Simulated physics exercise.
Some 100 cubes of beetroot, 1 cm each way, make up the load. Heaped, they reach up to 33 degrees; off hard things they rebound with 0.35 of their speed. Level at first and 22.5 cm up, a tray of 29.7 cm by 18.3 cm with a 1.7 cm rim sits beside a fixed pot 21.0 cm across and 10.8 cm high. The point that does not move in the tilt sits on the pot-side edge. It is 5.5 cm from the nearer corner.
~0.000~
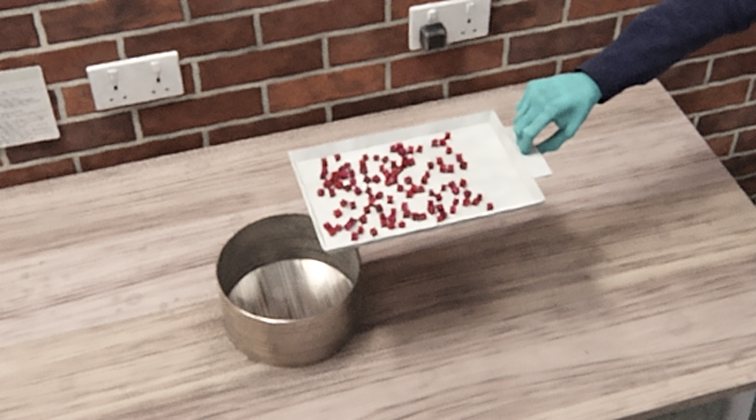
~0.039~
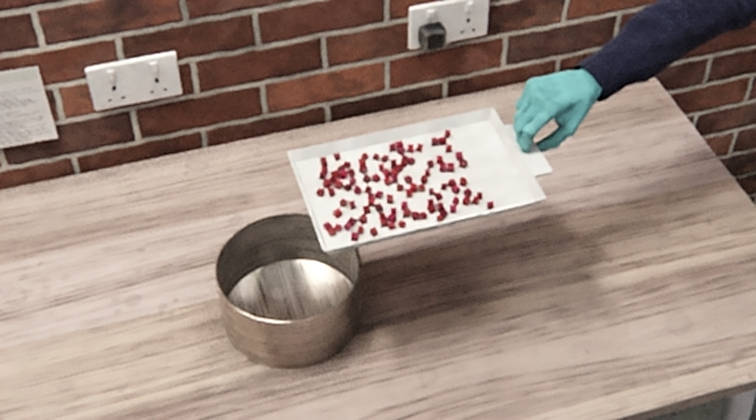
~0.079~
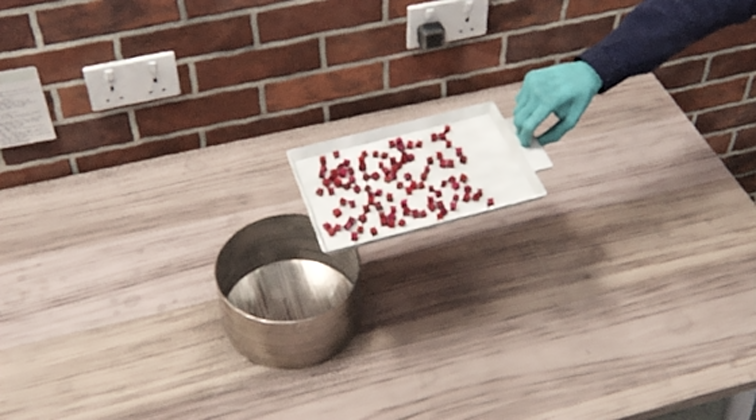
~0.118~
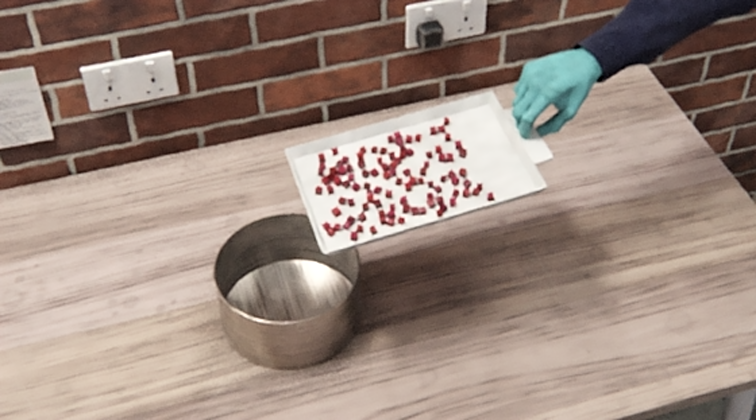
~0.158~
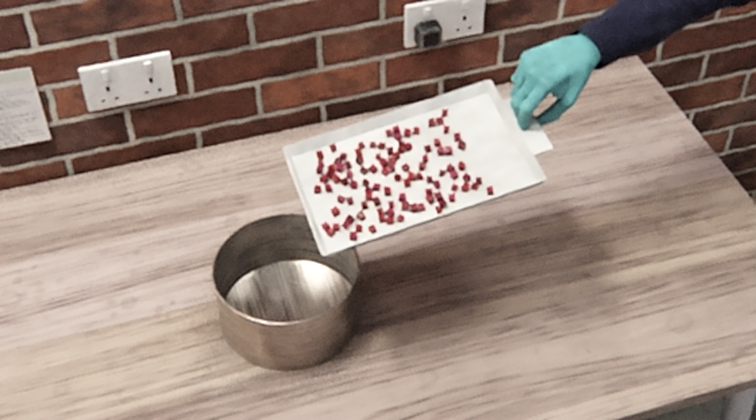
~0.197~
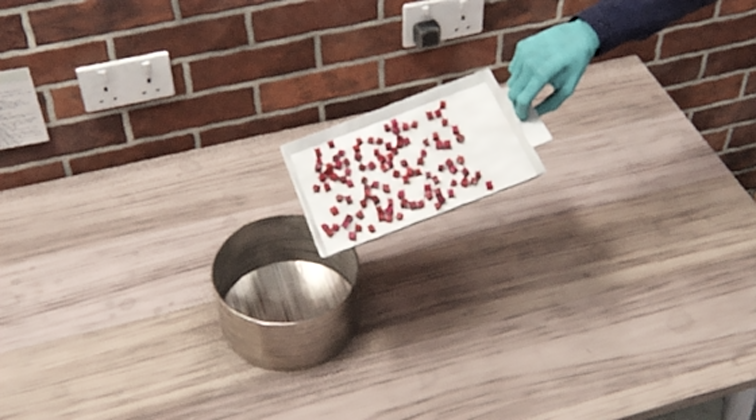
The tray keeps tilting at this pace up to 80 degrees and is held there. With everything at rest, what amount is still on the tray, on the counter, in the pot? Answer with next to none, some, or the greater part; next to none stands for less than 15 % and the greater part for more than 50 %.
Tray: Next to none; counter: The greater part; pot: Some.
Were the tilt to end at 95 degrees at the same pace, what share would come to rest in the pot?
Share in the pot: Around 40 %.
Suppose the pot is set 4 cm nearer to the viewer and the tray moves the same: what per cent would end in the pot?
Around 85 per cent.
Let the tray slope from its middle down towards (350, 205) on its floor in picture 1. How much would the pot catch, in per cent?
Near 80 percent, give or take.
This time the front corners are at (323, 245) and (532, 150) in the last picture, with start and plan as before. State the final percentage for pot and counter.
In the pot: 85 per cent; on the counter: 5 per cent.
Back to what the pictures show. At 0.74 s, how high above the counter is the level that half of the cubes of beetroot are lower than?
I'd say near 24 cm.
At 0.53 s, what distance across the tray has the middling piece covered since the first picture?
Around 3 centimetres.
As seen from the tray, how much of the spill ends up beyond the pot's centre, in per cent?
Share: Close to 80 %.
After 0.53 s, tilt 47 degrees; the tray holds 100 %, the pot 0 %.
After 0.74 s, tilt 67 degrees; the tray holds 85 %, the pot 0 %.
Then, at 1.08 s, tilt 80 degrees; the tray holds 10 %, the pot 30 %.
By 2.5 s all is still; tray 0 %, counter 65 %, pot 35 %.
